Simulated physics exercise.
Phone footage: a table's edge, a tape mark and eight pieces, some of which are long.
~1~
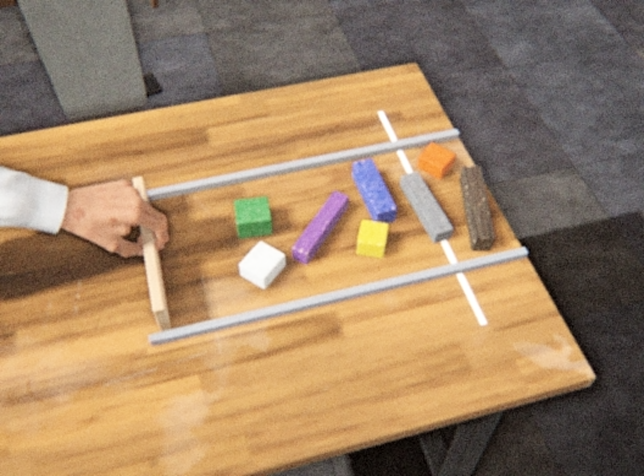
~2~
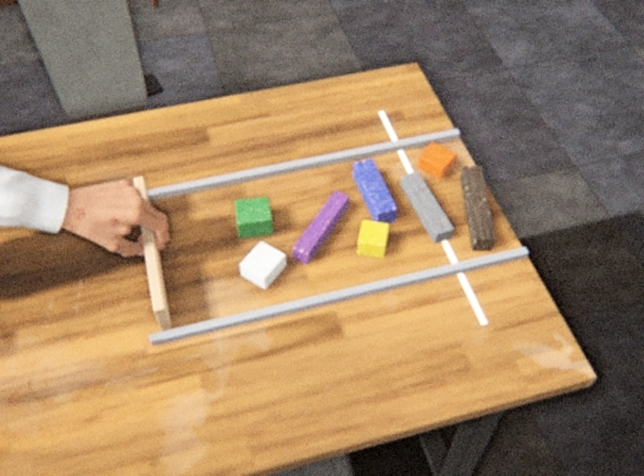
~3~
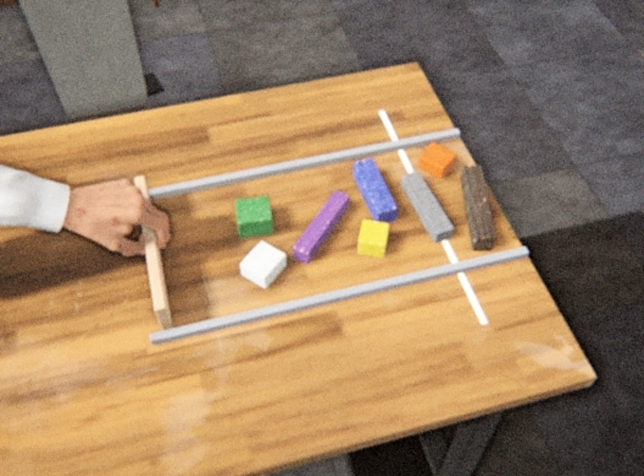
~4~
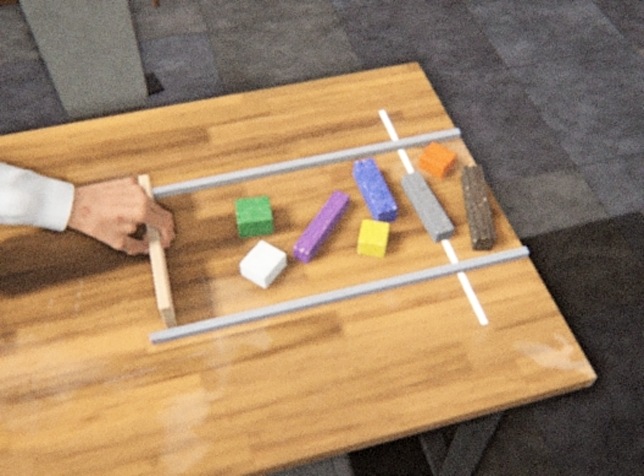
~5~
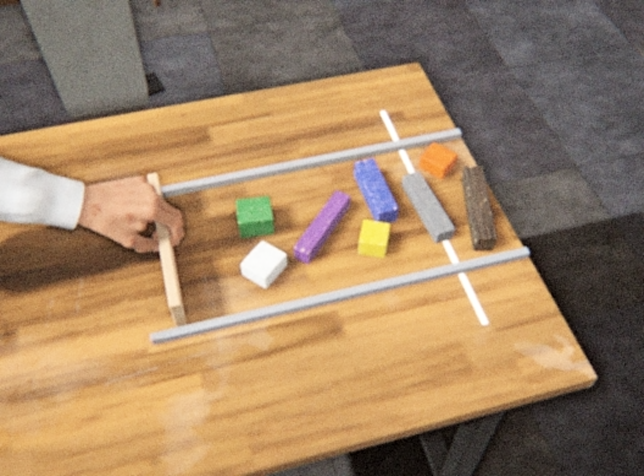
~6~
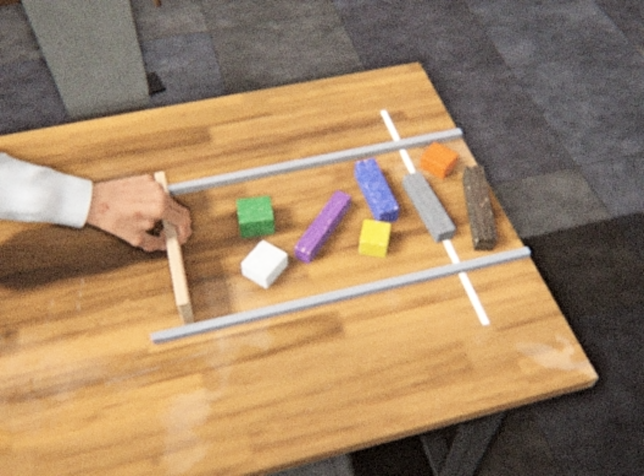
To begin with, a hand holds a wooden board upright at the left end of two pale rails on a table, with eight coloured pieces lying between them and a white tape line near the right edge. The hand then slides the board slightly rightward, while the pieces stay apparently still, untouched.
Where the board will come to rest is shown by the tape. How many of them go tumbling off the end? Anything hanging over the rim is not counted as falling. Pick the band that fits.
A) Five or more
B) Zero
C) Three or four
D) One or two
Option C: Three or four.
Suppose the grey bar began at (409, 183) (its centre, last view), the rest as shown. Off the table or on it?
Note - grey bar not retained.
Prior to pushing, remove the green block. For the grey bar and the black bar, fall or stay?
So the grey bar keeps its place and the black bar goes down.
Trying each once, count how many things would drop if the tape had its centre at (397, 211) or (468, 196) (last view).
The first try gives 0, the second gives 6.
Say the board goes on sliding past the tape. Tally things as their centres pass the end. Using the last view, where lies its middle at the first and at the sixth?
At the first moment about (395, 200), at the next about (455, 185).
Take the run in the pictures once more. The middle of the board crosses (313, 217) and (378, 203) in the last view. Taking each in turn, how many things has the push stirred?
The counts are 4 and 8.
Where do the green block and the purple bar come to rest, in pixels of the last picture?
(437, 178) and (468, 193).
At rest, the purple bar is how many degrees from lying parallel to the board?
It is near 0° out of line.
Early on, none off yet; black bar at rest near (479, 207); orange block at rest near (439, 161); grey bar at rest near (428, 206).
A while later, none off yet; black bar at rest near (479, 207); orange block at rest near (439, 161); grey bar moving near (437, 204).
Finally, the number that fall off is three or four; lost, grey bar, orange block and black bar.
